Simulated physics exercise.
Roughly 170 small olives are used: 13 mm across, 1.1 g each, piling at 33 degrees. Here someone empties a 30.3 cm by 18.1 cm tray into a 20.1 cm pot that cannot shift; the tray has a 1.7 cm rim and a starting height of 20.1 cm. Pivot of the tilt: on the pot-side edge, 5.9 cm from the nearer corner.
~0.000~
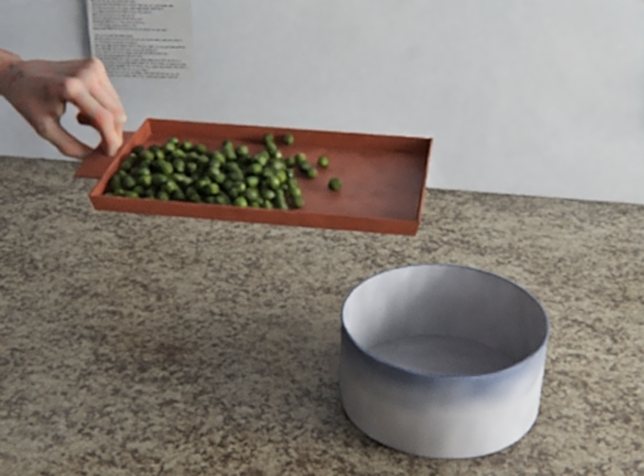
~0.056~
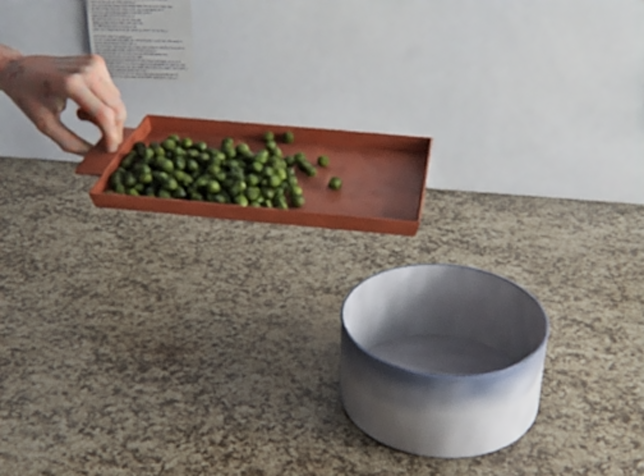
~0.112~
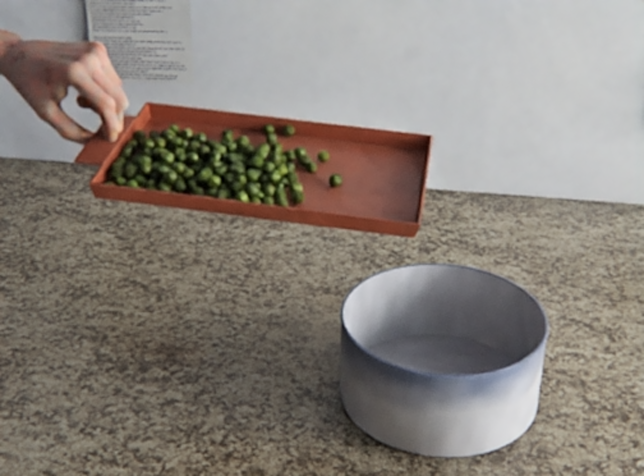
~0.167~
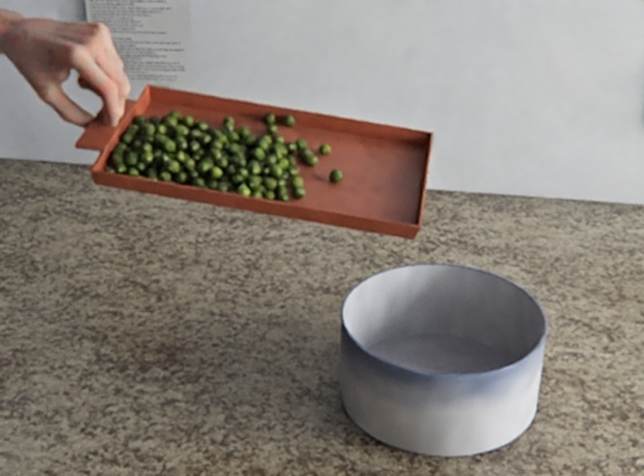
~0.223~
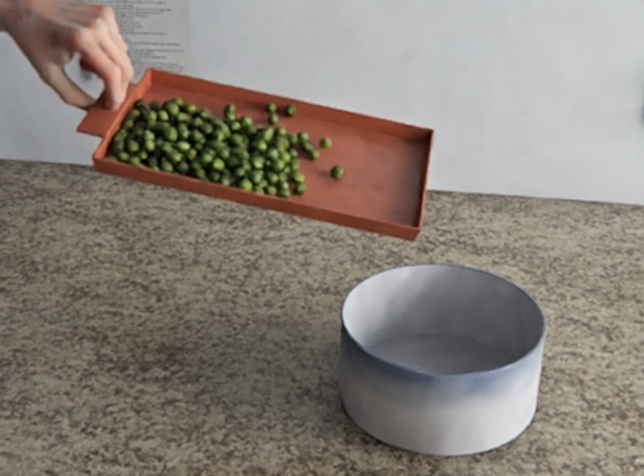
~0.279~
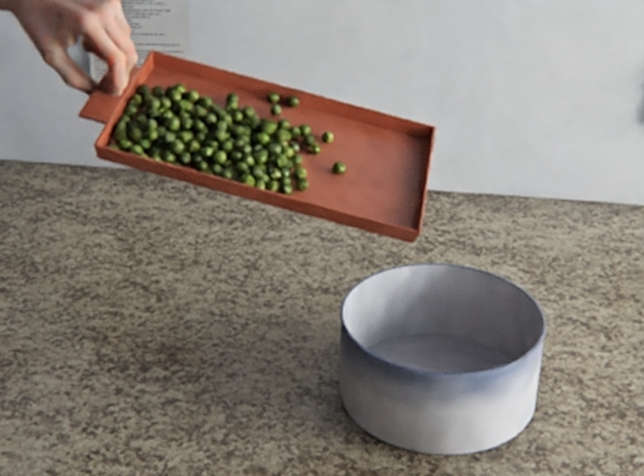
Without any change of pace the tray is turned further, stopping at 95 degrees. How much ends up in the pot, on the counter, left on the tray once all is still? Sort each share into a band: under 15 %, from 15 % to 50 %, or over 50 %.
Pot: Over 50 %; counter: Under 15 %; tray: Under 15 %.
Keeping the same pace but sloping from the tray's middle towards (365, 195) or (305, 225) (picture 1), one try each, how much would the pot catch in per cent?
First try: About 85 percent; second try: About 35 percent.
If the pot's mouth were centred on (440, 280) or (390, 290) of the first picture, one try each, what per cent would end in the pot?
Estimates: 35 % and 45 %, in that order.
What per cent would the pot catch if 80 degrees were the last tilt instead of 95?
Roughly 85 %.
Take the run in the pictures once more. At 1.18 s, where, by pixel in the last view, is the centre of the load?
Around (400, 181).
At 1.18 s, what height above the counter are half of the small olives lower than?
Around 26 cm up.
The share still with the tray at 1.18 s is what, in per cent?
Close to 80 in a hundred.
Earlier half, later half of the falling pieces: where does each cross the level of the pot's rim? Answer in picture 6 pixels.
I'd mark about (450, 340) for the first half and about (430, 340) for the second.
After 0.82 s, tilt 53 degrees; the tray holds 100 %, the pot 0 %.
After 1.18 s, tilt 78 degrees; the tray holds 80 %, the pot 20 %.
After 1.63 s, tilt 95 degrees; the tray holds 5 %, the pot 85 %.
In the end, at 2.8 s, pot 95 %, counter 5 %, tray 0 %.
